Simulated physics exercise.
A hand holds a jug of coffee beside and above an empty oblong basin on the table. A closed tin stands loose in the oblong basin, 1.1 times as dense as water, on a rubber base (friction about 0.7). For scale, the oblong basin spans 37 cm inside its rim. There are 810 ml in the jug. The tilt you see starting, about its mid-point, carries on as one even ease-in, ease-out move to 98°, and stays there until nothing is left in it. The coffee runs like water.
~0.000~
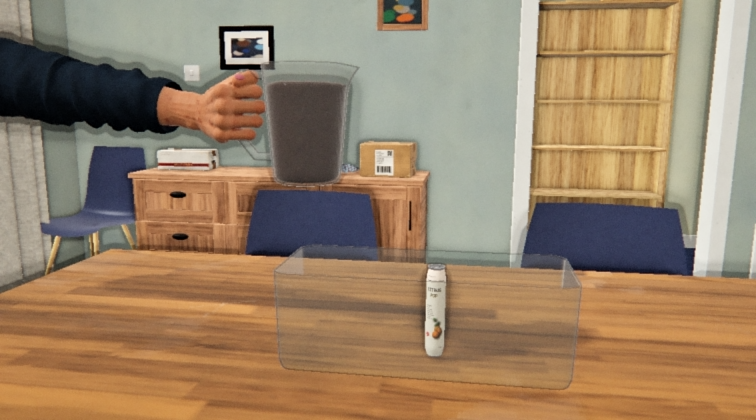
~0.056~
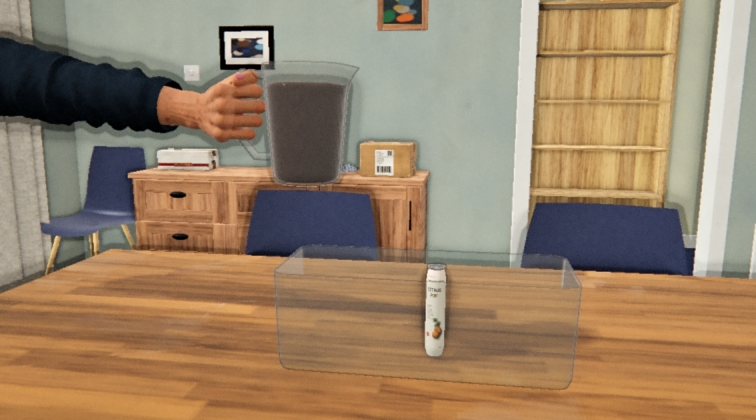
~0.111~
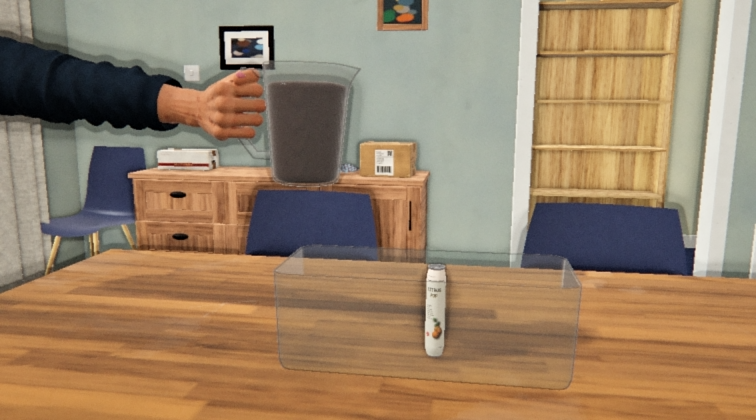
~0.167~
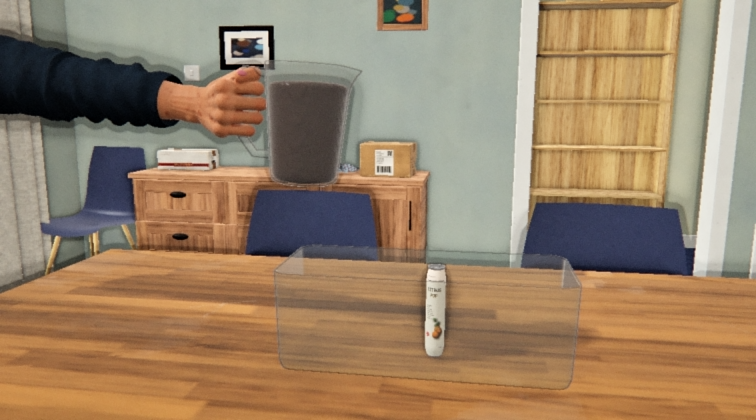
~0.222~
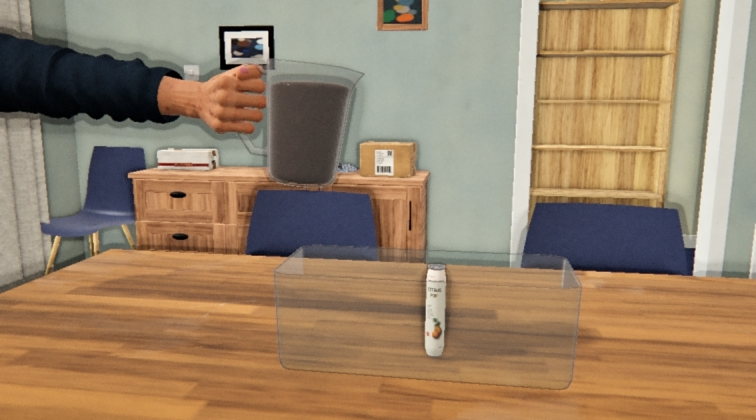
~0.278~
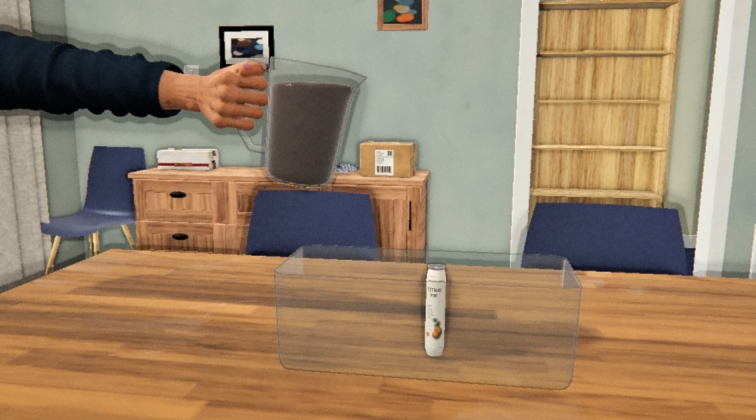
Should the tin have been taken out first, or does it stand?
It goes over.
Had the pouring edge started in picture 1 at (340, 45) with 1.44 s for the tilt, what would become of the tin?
Then it falls.
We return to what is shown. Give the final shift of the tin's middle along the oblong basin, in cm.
About 10.0 cm.
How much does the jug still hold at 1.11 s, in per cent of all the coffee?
About 46 per cent.
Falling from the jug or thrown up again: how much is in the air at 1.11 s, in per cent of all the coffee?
About 20 per cent.
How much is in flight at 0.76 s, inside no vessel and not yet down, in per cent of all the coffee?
Near 10 in a hundred.
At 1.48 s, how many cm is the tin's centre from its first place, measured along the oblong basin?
About 10 cm.
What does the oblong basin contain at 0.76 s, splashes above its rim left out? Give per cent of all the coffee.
About 1 per cent.
Then, 0.76 s in, the tilt is 57° and 89 per cent is still to pour; the tin stands where it began.
Then, 1.11 s in, the tilt is 89° and 46 per cent is still to pour; the tin stands where it began.
Then, 1.48 s in, the tilt is 98° and 7 per cent is still to pour; the tin lies on its side.
Then, 1.88 s in, the tilt is 98° and 0 per cent is still to pour; the tin lies on its side.
Finally, the tin lies on its side.
